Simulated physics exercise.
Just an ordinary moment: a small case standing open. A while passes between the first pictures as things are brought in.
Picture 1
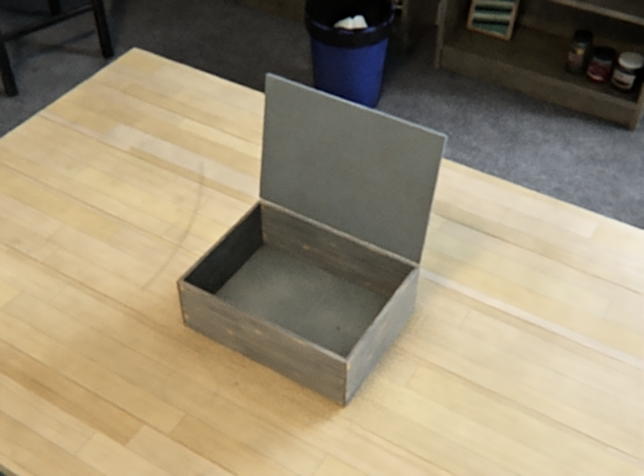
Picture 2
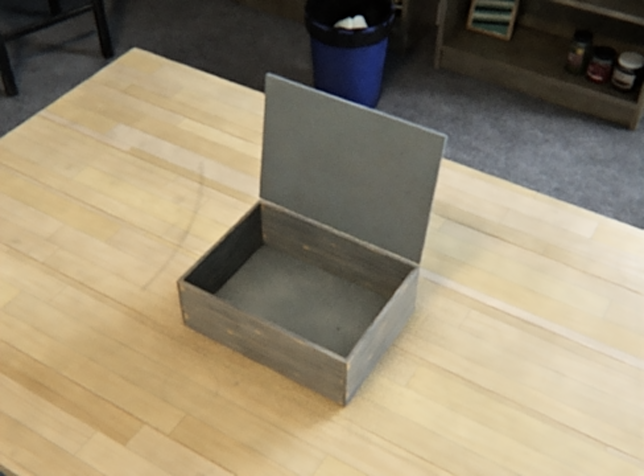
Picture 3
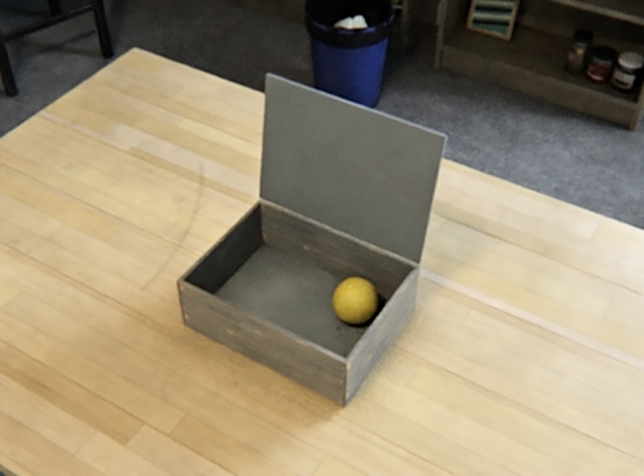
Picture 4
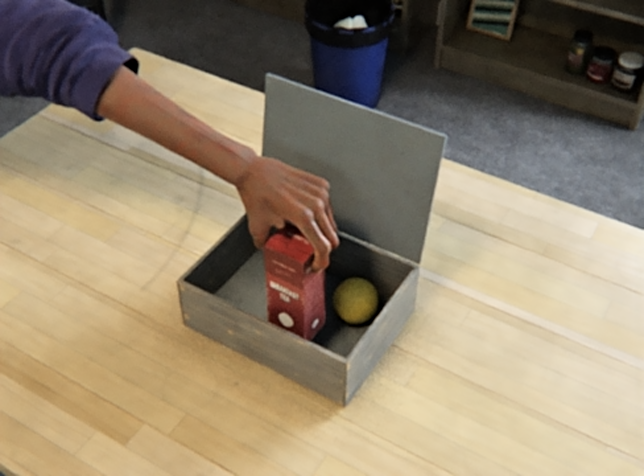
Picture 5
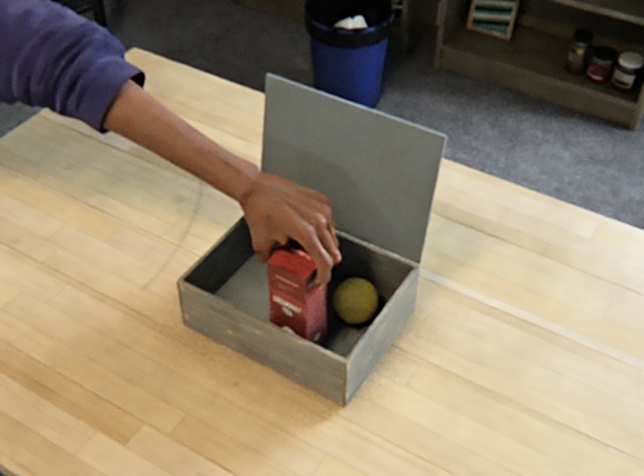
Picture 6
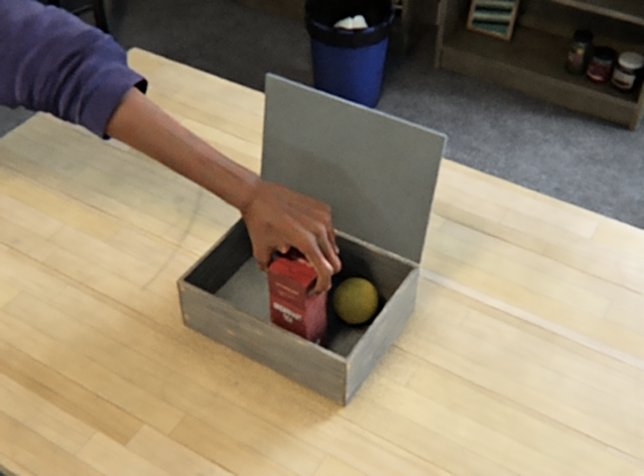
On a pale wooden table, a small grey case stands open and empty, and then a round yellow lemon is inside it toward the right. A hand reaching from the left holds a red carton upright beside the lemon and lowers it slightly into place, staying on top of it.
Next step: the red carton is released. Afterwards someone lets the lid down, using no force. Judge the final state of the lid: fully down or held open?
Never meets the rim.
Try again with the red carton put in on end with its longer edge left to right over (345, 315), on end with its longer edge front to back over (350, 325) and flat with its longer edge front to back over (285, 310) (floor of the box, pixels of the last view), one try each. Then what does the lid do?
So, one: It drops fully; two: It remains raised; three: It drops fully.
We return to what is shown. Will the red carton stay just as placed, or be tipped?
At the finish the red carton holds its orientation.
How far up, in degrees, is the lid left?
Some 30 degrees above the rim, more or less.
Then, 1.20 s on from there, lid starting down.
Then, 1.50 s on from there, lid 66° above the rim.
Then, 1.80 s on from there, lid 34° above the rim.
In the end, lid 32° above the rim; both unmoved. At the end, from the last picture's camera, red carton near (298, 308).
